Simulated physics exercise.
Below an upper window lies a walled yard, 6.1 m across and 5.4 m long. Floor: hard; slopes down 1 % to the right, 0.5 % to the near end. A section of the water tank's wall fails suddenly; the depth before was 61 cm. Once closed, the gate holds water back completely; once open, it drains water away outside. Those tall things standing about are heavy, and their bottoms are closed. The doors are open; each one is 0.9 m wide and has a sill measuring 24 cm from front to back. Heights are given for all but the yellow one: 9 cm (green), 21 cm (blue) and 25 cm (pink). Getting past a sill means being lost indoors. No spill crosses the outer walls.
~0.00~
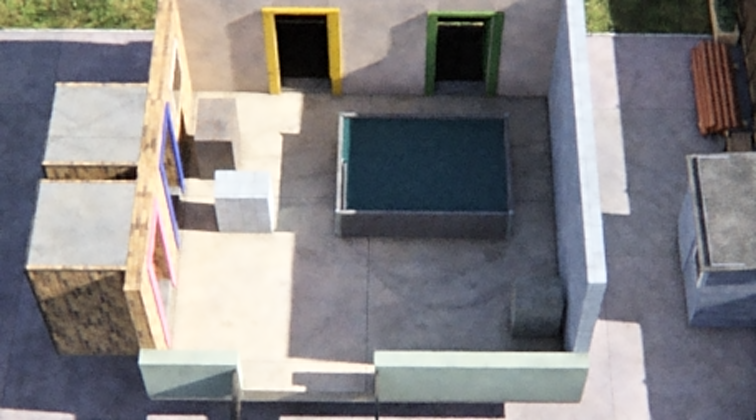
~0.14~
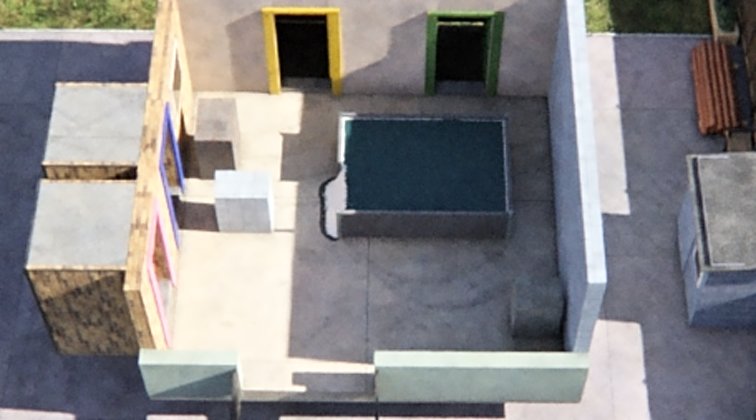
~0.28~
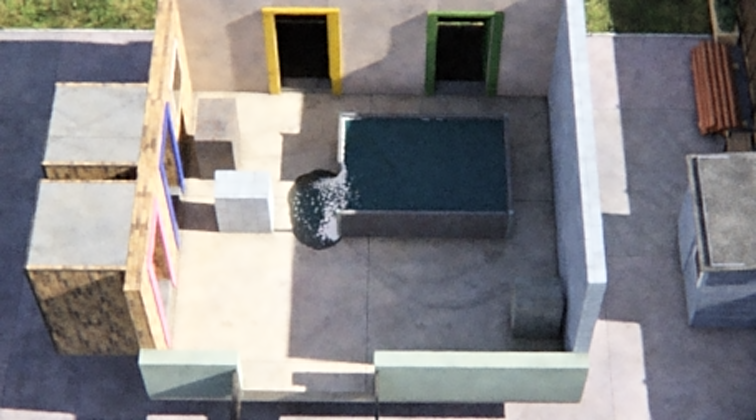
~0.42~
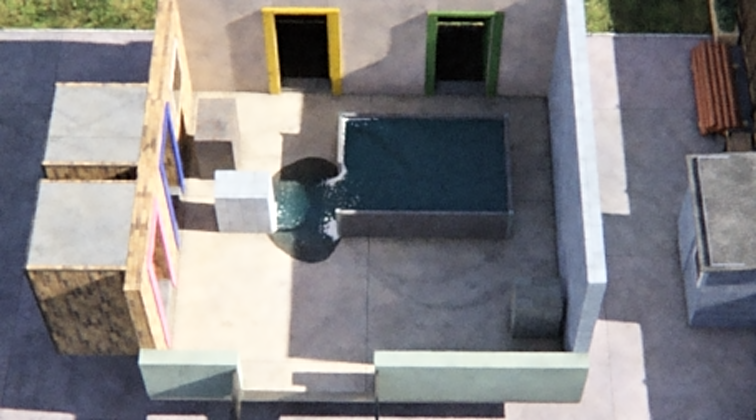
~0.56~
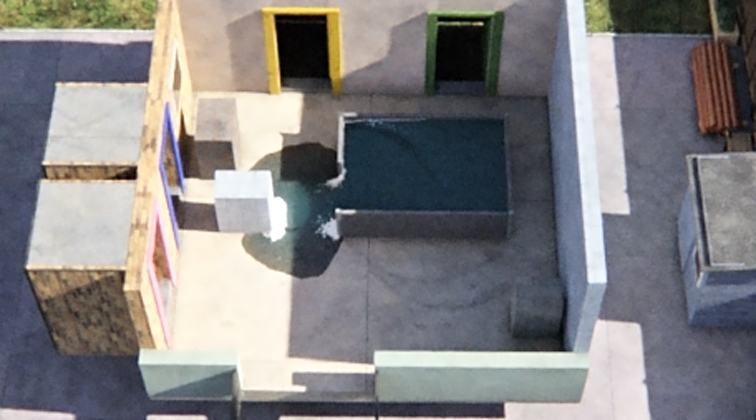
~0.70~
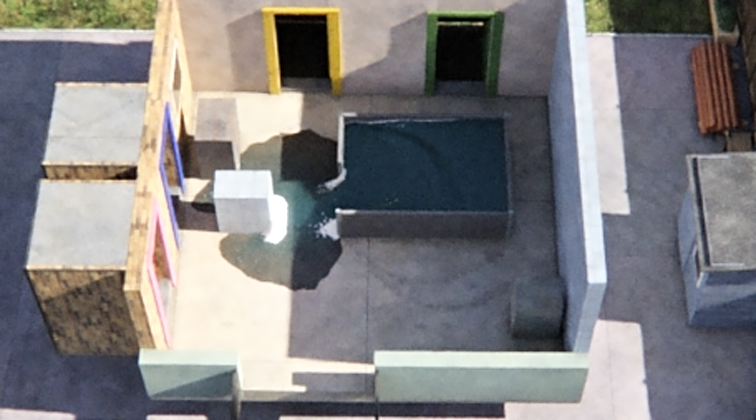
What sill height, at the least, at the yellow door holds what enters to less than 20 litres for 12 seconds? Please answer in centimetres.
A height of roughly 12.5 cm.
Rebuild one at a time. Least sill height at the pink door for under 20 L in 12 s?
For the pink door, about 13.0 cm.
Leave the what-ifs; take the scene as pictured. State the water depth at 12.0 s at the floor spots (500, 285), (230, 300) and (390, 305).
I'd read roughly 7, 5 and 6 cm there.
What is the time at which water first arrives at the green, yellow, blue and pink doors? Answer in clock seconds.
Green 3.6 s, yellow 2.0 s, blue 1.0 s, pink 1.4 s.
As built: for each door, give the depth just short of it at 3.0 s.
Door by door in centimetres - green 0, yellow 13, blue 14, pink 16.
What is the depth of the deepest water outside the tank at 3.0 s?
It gets to close to 32 centimetres there.
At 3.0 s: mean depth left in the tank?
I'd put it near 35 cm.
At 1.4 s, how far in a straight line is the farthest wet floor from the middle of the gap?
Around 3.2 m out.
After 1.4 s water covers 25 % of the floor, deepest (43 cm) near (281, 216); it has not reached the yellow door.
After 3.0 s water covers 50 % of the floor, deepest (32 cm) near (281, 216); 13 cm at the yellow door, 4 litres in over its 11 cm sill.
After 12.0 s water covers 95 % of the floor, deepest (15 cm) near (557, 380); 6 cm at the yellow door, 34 litres in over its 11 cm sill.
At the yellow door as built, the water arrived by 2.0 s and peaked near 16 cm at 4.2 s.
With a sill of 10.5 cm, 39 litres would have come in within the 12 s; with 14 cm, 12 litres. So under 20 litres takes about 12.5 cm.
